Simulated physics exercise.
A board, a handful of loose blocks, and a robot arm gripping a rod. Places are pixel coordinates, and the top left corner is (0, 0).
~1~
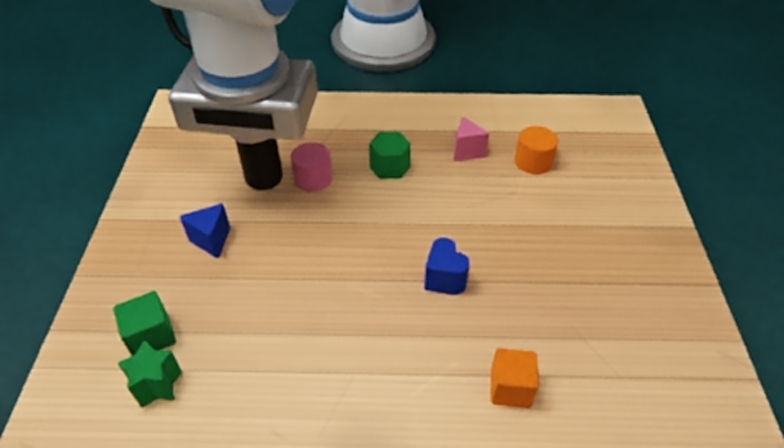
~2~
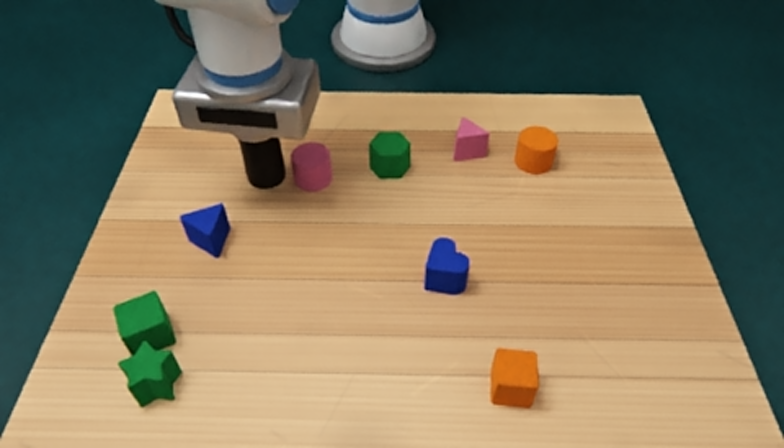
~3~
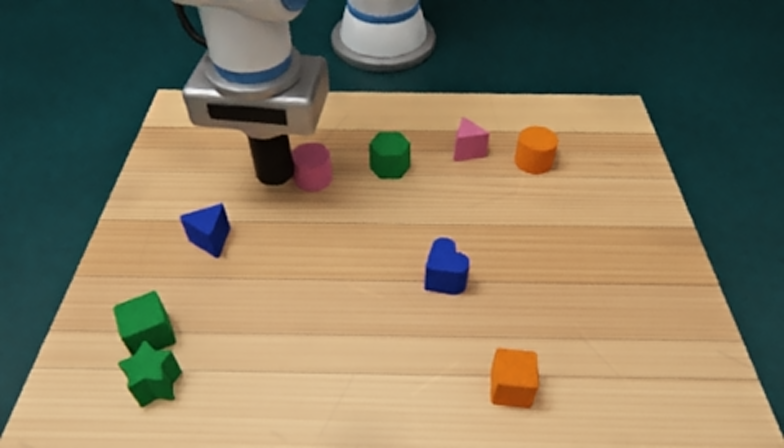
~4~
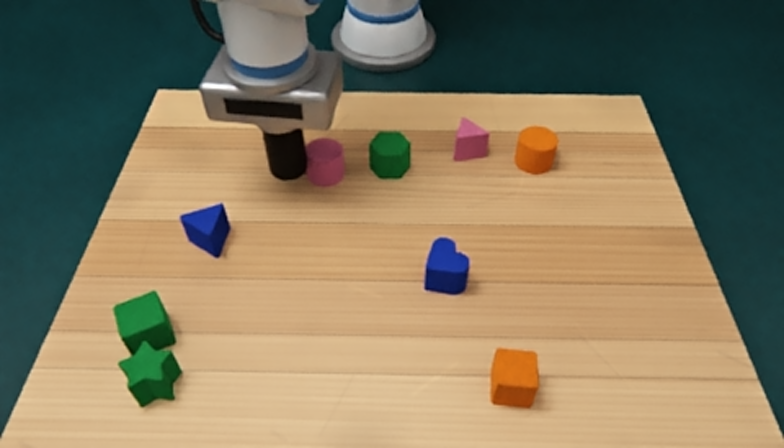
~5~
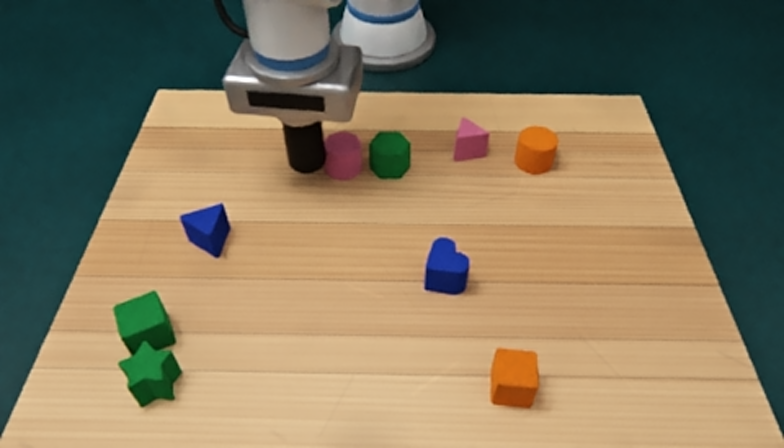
A robot arm holding a black rod moved slowly right across a wooden board of colored blocks, met the pink round block, and pushed it a short way right, close to the green six-sided block.
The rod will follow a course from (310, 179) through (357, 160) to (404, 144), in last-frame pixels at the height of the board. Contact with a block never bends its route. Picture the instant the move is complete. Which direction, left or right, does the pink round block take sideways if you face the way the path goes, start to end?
Pushed left.
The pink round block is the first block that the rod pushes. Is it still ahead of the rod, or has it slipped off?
The rod still has the pink round block in front of it when the path ends.
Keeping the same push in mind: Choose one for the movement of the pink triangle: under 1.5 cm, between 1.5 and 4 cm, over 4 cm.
Ends under 1.5 cm away.
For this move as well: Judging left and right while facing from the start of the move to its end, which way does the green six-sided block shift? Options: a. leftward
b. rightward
That would be b.
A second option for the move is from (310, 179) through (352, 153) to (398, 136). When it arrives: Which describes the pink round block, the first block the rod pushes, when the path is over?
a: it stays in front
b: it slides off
a.
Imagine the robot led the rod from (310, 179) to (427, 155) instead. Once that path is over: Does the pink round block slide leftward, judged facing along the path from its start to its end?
Yes, that is how it ends up.
The first path, step by step. One third of the way, rod (341, 149); pink round block (373, 129); green six-sided block (410, 139), turned 35° clockwise.
Two thirds of the way, rod (373, 138); pink round block (400, 115); green six-sided block (420, 136), turned 75° clockwise.
At the end, rod (404, 128); pink round block (426, 103); green six-sided block (434, 137), turned 100° clockwise; pink triangle not moved.
